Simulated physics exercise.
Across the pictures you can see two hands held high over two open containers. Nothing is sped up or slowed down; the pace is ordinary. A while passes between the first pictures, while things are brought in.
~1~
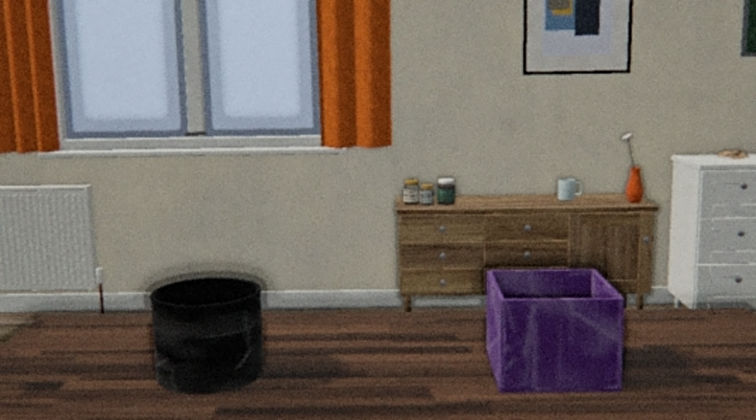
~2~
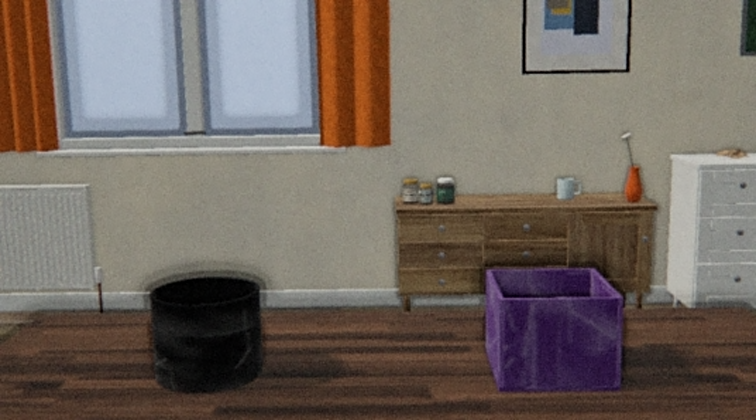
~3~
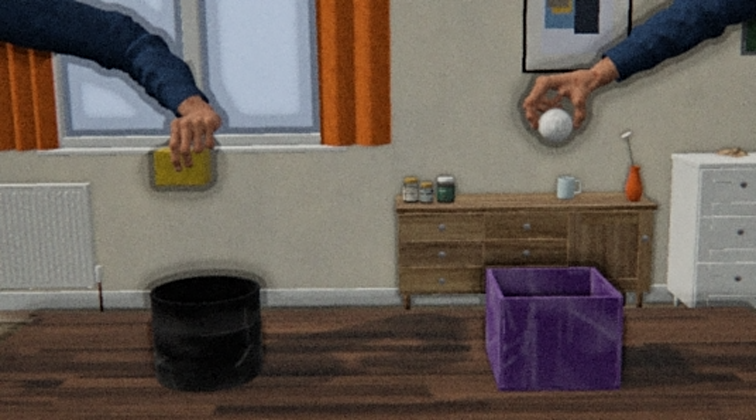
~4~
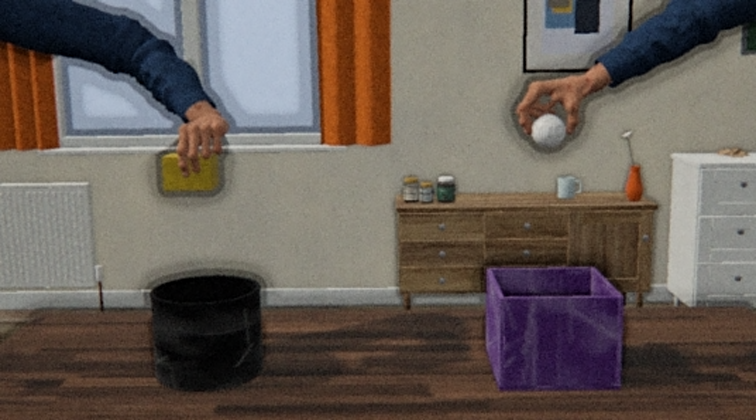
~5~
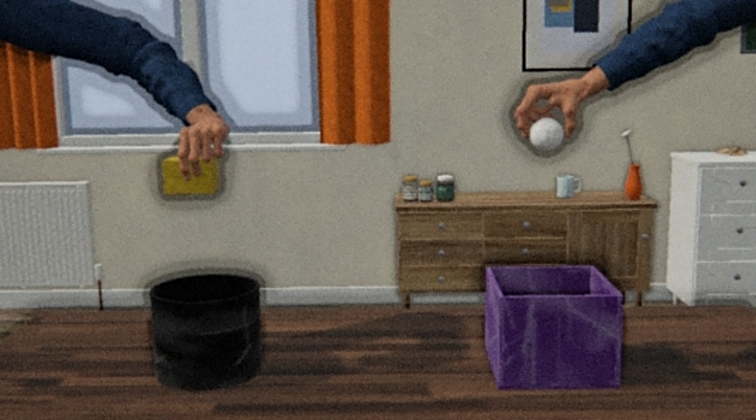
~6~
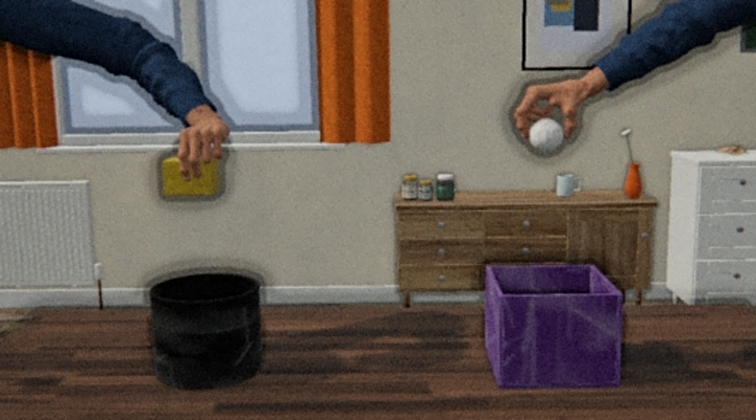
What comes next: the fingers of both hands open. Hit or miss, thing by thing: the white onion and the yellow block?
White onion: Hit; yellow block: Hit.
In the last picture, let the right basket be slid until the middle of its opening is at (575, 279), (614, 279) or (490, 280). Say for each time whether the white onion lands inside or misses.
For the three tries, it finishes in the opening, it finishes off target and it finishes off target.
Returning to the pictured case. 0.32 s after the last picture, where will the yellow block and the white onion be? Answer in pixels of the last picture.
You'll find the yellow block close to (201, 348) and the white onion close to (542, 347).
Then, 0.16 s later than the last frame, white onion shifted about its own width near (545, 176); yellow block shifted about its own width near (194, 216).
Then, 0.24 s later than the last frame, white onion dropping near (544, 246); yellow block dropping near (198, 284).
Then, 0.32 s later than the last frame, white onion dropping near (542, 347); yellow block fallen near (201, 348).
When it is over, the white onion drops into the container, near (542, 347); the yellow block drops into the container, near (202, 350).
